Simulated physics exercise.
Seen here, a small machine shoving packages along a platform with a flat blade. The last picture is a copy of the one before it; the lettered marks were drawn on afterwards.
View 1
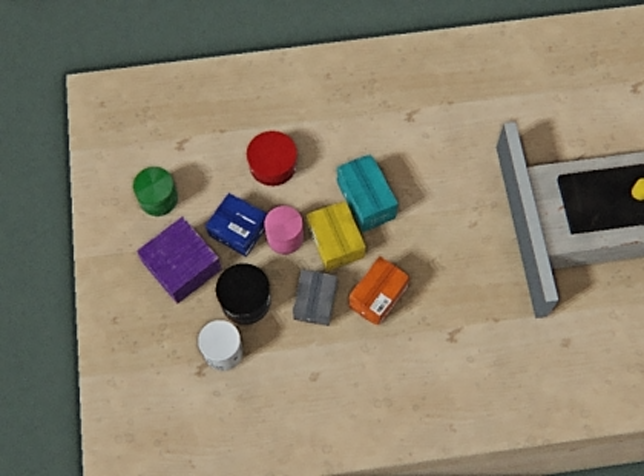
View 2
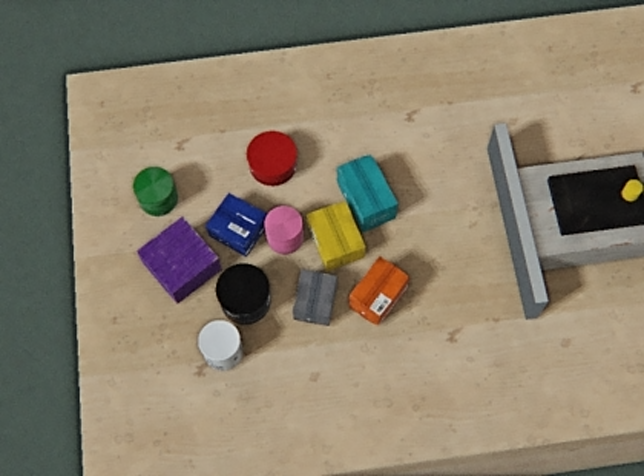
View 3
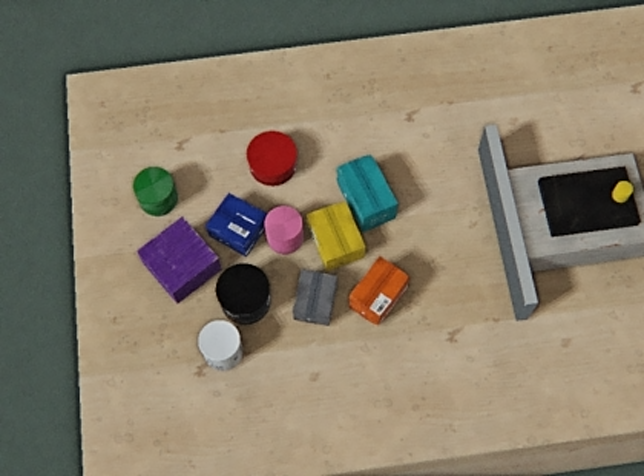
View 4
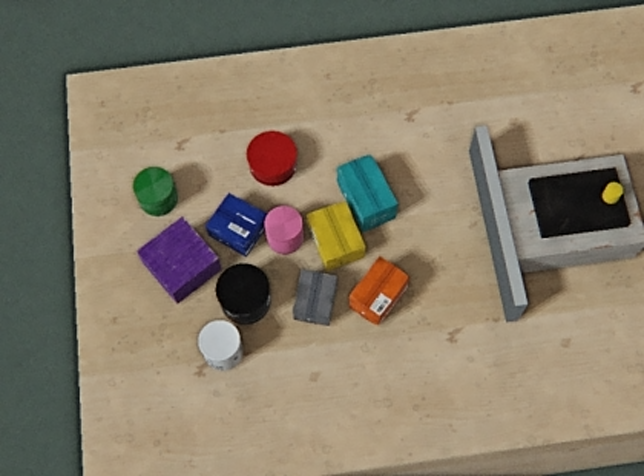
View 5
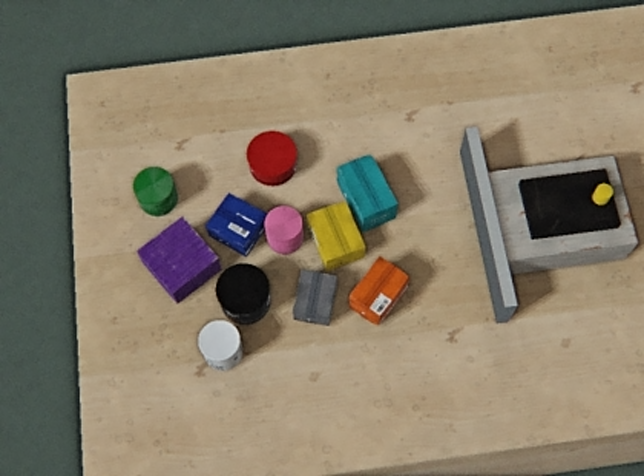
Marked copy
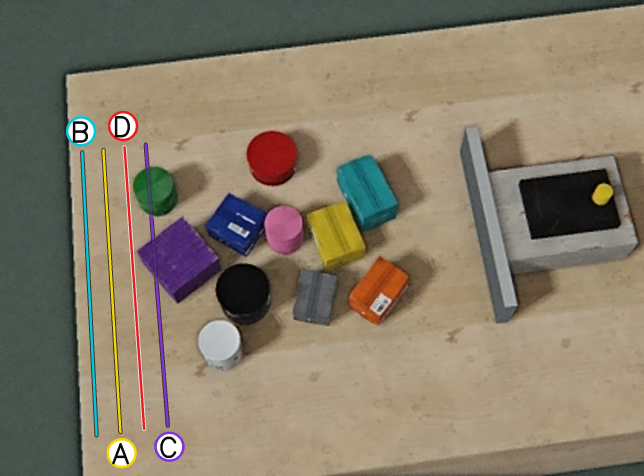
In the video, a small grey machine with a flat front blade moves slowly left across a wooden surface toward a cluster of colourful boxes and cylinders, which stay still, with a gap remaining between them and the blade.
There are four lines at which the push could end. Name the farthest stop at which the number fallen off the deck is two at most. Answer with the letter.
No third one falls up to C.
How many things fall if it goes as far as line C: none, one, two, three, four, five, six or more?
In all, two.
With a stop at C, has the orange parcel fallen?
By then, no.
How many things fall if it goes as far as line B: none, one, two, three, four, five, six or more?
In all, six or more.
On the marked copy, A at (111, 283); B at (89, 286); C at (156, 277); D at (134, 280).
Taking C. A third of the way, robot (442, 220); orange parcel (347, 308); blue parcel (232, 225).
Two thirds of the way, robot (321, 236); purple crate (138, 265); black pail (150, 331).
When it is over, robot (227, 248); black pail over the edge; purple crate over the edge; two fallen.
As for the rest, A drops five; B drops eight; D drops four.
